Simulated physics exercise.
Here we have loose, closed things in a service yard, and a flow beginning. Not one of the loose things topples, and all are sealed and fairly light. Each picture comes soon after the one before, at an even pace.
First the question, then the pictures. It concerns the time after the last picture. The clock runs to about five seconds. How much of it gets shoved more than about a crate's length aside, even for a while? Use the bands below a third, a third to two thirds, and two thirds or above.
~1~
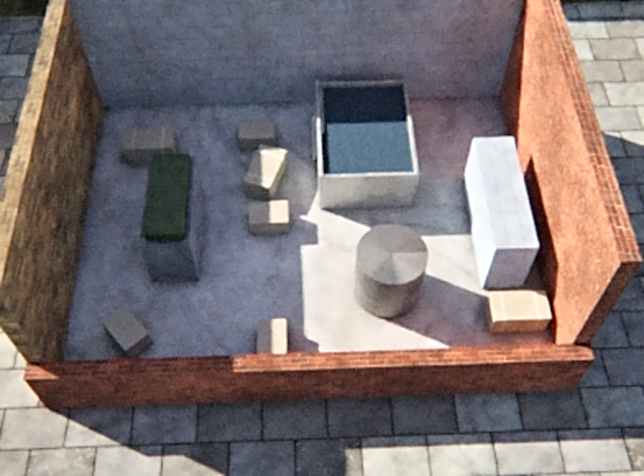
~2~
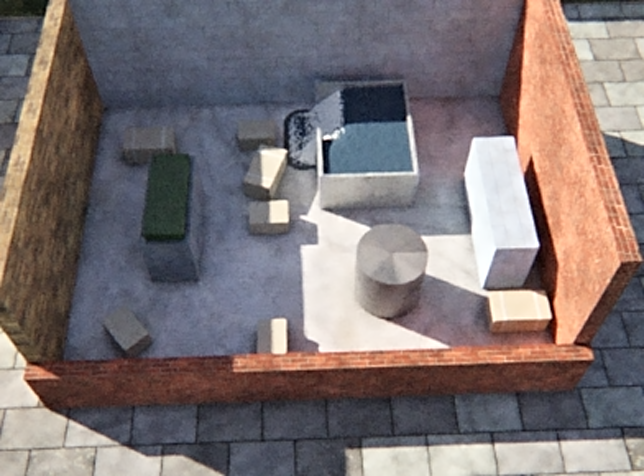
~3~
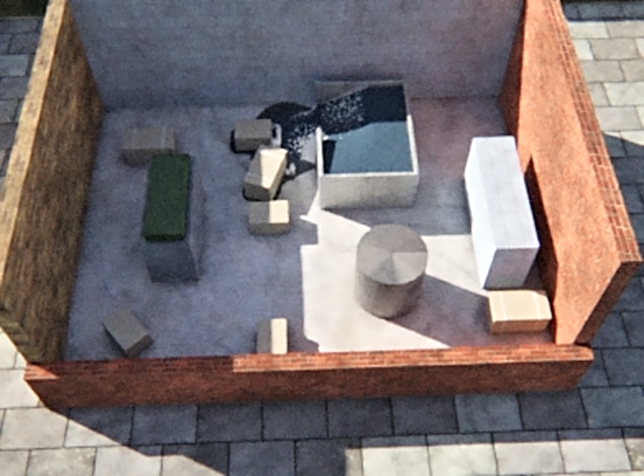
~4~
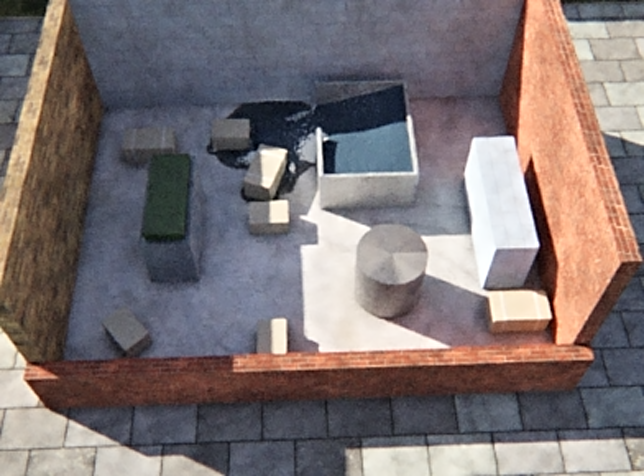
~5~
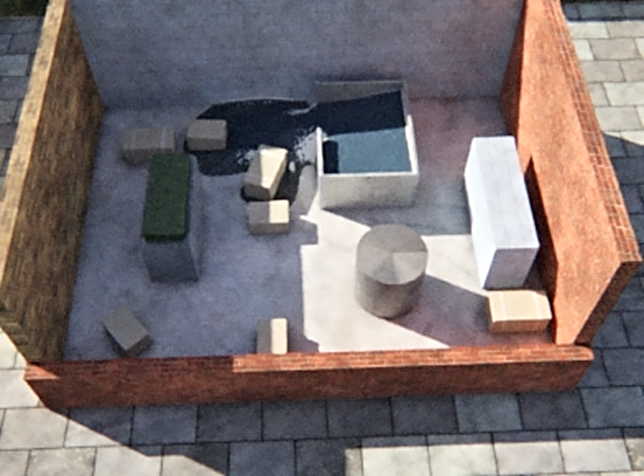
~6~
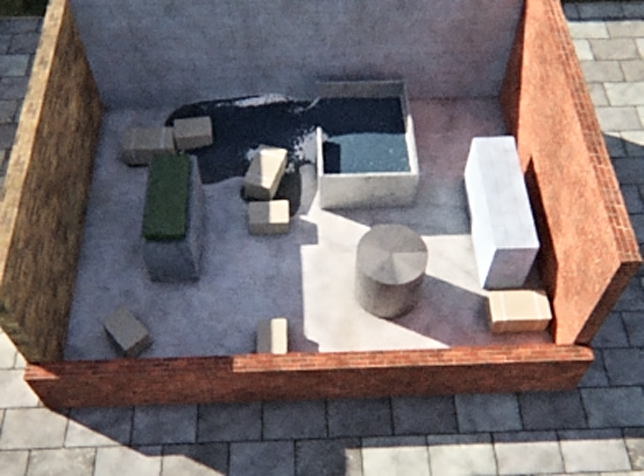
It falls a third to two thirds.
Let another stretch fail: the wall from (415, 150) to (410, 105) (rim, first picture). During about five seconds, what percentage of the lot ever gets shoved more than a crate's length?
That works out to about 30 per cent of them.
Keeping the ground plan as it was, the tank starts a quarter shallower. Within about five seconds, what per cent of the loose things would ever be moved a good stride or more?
About 40 %.
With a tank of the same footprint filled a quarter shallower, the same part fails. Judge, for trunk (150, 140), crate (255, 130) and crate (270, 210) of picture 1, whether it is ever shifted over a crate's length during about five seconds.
In sequence: Went the distance, went the distance and fell short.
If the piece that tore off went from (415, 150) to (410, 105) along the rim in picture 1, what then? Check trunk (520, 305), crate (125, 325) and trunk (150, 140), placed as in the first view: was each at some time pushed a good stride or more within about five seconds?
One after another: Goes the distance, then never gets that far, then never gets that far.
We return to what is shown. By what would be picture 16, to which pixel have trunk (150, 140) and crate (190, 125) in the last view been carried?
Look for them at about (117, 153) and about (103, 92).
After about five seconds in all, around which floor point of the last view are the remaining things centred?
The remaining things centre around (284, 258).
A moment on, 1 of 7 are well off their spots; 1 afloat.
Next, 2 of 7 are well off their spots; 1 afloat.
Later, 3 of 7 are well off their spots; 3 afloat.
In the end, 4 of 7 are well off their spots, and 4 have been at some point; 4 afloat.
